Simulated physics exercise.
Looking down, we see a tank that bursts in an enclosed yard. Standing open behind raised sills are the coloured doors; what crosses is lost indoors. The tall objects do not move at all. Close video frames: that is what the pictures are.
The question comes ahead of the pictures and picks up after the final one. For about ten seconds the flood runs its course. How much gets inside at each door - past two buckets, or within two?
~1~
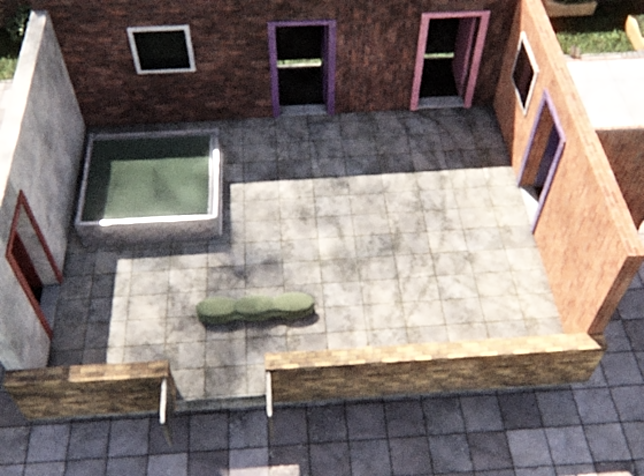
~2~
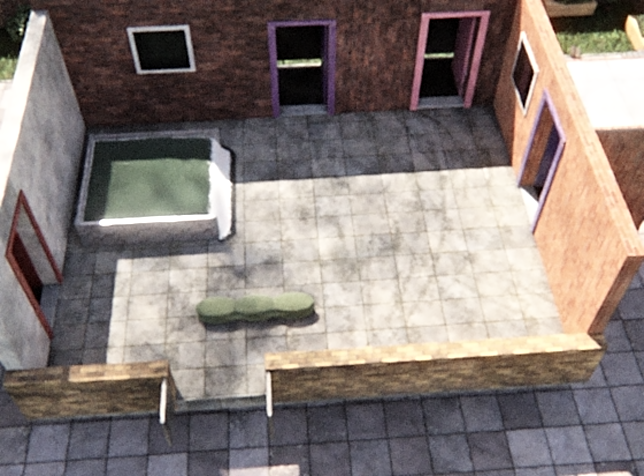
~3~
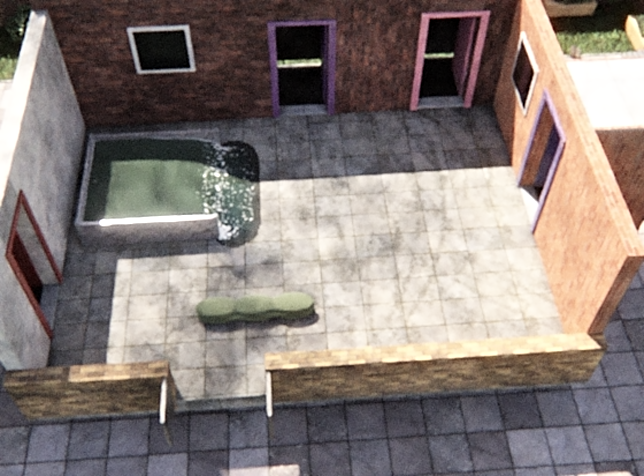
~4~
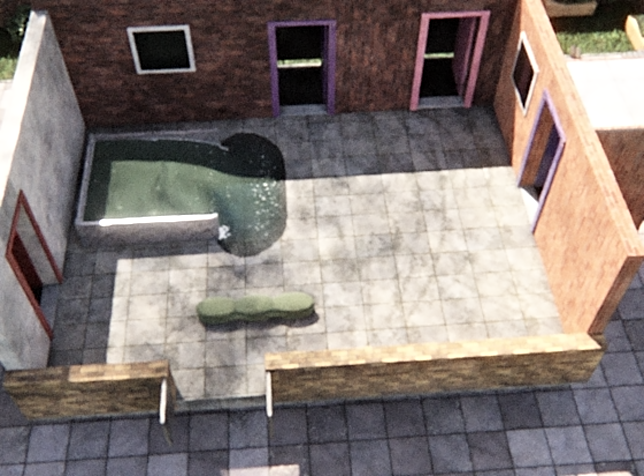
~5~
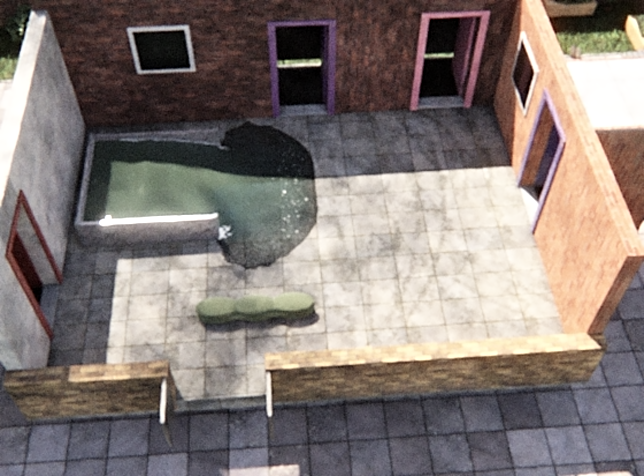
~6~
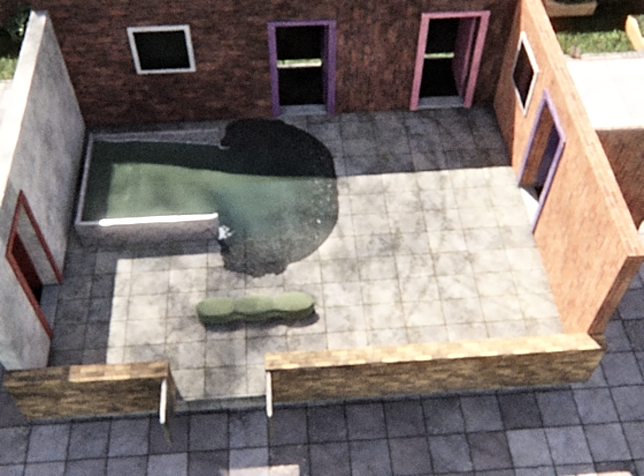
The pink door past two, the red door within two, the blue door past two, the purple door past two.
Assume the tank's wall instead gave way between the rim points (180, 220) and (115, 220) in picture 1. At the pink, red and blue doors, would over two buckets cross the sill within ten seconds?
Against the threshold, pink misses it, red beats it, blue misses it.
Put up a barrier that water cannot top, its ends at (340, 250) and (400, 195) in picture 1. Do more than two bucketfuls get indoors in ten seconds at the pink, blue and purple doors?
Here's how it goes: The pink one ends up swamped, the blue one remains below, the purple one ends up swamped.
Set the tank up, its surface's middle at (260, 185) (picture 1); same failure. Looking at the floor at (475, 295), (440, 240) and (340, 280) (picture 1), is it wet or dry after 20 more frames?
Taking the three spots in turn, I'd say drenched, then drenched, then spared.
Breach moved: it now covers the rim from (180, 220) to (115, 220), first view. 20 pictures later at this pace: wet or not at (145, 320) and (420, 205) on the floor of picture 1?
Log: Point 1 inundated; point 2 unreached.
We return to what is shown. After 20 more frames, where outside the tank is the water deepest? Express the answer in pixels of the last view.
I'd go with (477, 127) as the deepest place.
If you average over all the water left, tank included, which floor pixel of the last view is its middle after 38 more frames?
I would point to (372, 214).
A moment on, water covers 30 % of the floor; the pink door not reached, the red door not reached, the blue door not reached, the purple door wet at the sill, nothing in.
Next, water covers 50 % of the floor; the pink door wet at the sill, nothing in, the red door not reached, the blue door wet at the sill, nothing in, the purple door under two buckets in.
Then, water covers 65 % of the floor; the pink door wet at the sill, nothing in, the red door not reached, the blue door over two buckets in, the purple door over two buckets in.
Later, water covers 65 % of the floor; the pink door over two buckets in, the red door not reached, the blue door far over two buckets in, the purple door over two buckets in.
In the end, water covers 90 % of the floor; the pink door over two buckets in, the red door not reached, the blue door far over two buckets in, the purple door over two buckets in.
